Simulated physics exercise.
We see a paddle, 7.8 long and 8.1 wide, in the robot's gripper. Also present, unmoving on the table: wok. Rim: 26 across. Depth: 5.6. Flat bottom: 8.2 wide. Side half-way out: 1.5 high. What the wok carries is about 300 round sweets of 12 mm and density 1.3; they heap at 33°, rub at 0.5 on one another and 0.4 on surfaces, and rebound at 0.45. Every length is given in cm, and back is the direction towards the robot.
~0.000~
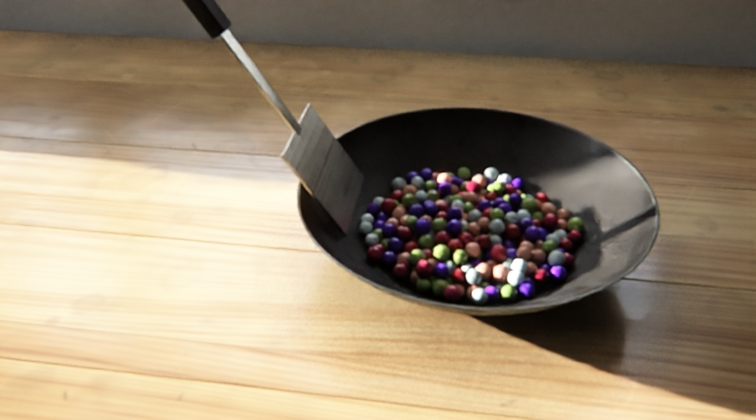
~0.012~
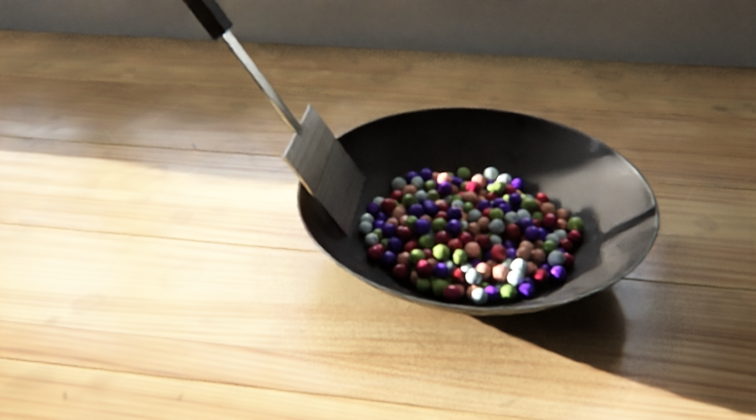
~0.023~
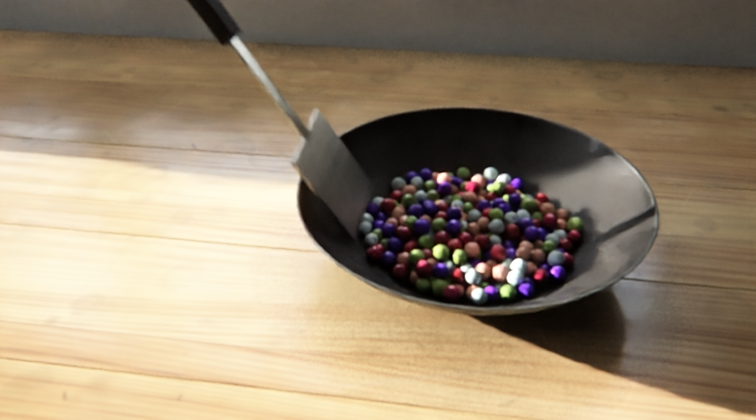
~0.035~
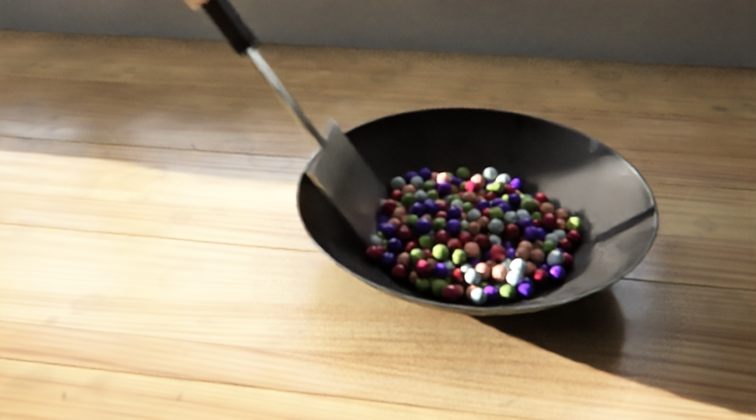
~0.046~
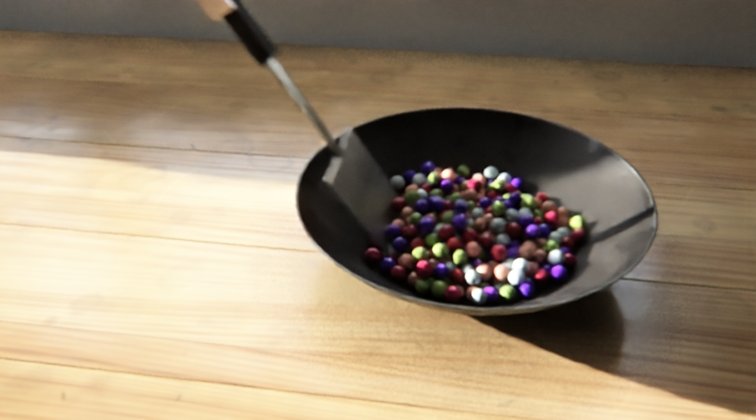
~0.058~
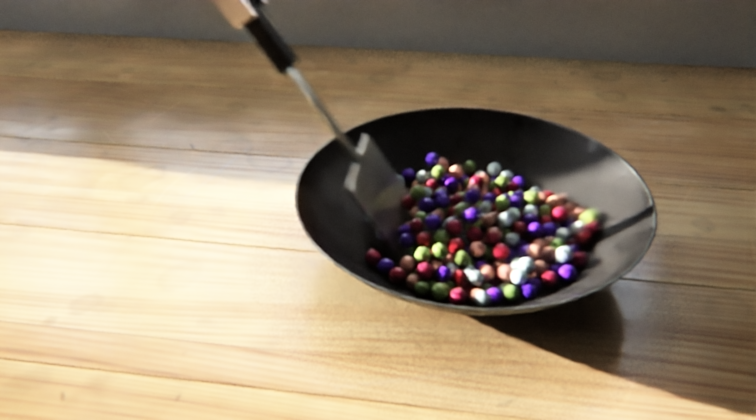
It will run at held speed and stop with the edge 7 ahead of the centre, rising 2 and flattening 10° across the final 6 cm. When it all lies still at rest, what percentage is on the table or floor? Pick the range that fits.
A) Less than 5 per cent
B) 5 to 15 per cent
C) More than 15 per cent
The answer is C.
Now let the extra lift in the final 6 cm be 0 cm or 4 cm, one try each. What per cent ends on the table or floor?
It comes to around 35 per cent on the first try and around 30 per cent on the second.
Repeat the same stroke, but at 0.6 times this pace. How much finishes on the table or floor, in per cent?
I'd put it at about 15 per cent.
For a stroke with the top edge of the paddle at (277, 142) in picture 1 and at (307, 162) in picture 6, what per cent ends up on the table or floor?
Some 10 per cent.
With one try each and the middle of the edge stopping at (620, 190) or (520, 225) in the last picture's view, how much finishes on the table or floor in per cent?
Roughly 55 and 10 per cent.
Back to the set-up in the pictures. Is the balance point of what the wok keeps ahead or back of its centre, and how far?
3.5 cm ahead.
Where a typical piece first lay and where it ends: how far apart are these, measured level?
9 cm.
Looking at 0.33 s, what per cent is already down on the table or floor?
My estimate is roughly 20 %.
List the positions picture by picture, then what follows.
The first picture shows paddle top edge at (296, 128), sloping 57°; upper third of the load around (463, 224), from x 365 to 575, top at y 175; 301 in the wok.
The second picture shows paddle top edge at (297, 129), sloping 57°; upper third of the load around (463, 224), from x 365 to 575, top at y 175.
The third picture shows paddle top edge at (305, 134), sloping 57°; upper third of the load around (462, 224), from x 365 to 575, top at y 175.
The fourth picture shows paddle top edge at (320, 143), sloping 57°; upper third of the load around (462, 225), from x 370 to 575, top at y 175.
The fifth picture shows paddle top edge at (339, 153), sloping 57°; upper third of the load around (461, 222), from x 370 to 580, top at y 170.
The sixth picture shows paddle top edge at (357, 159), sloping 57°; upper third of the load around (474, 218), from x 370 to 590, top at y 160; 301 in the wok.
By 0.09 s, sloping 57°, highest piece 6 above the table; 301 in the wok.
By 0.12 s, sloping 54°, highest piece 8 above the table; 298 in the wok, 3 on the blade or in flight.
By 0.33 s, sloping 47°, highest piece 16 above the table; 178 in the wok, 63 on the table or floor, 60 on the blade or in flight.
By 1.38 s, sloping 47°, highest piece 5 above the table; 177 in the wok, 124 on the table or floor.
Final count, 177 in the wok, 124 on the table or floor. That is 41 % on the table or floor.
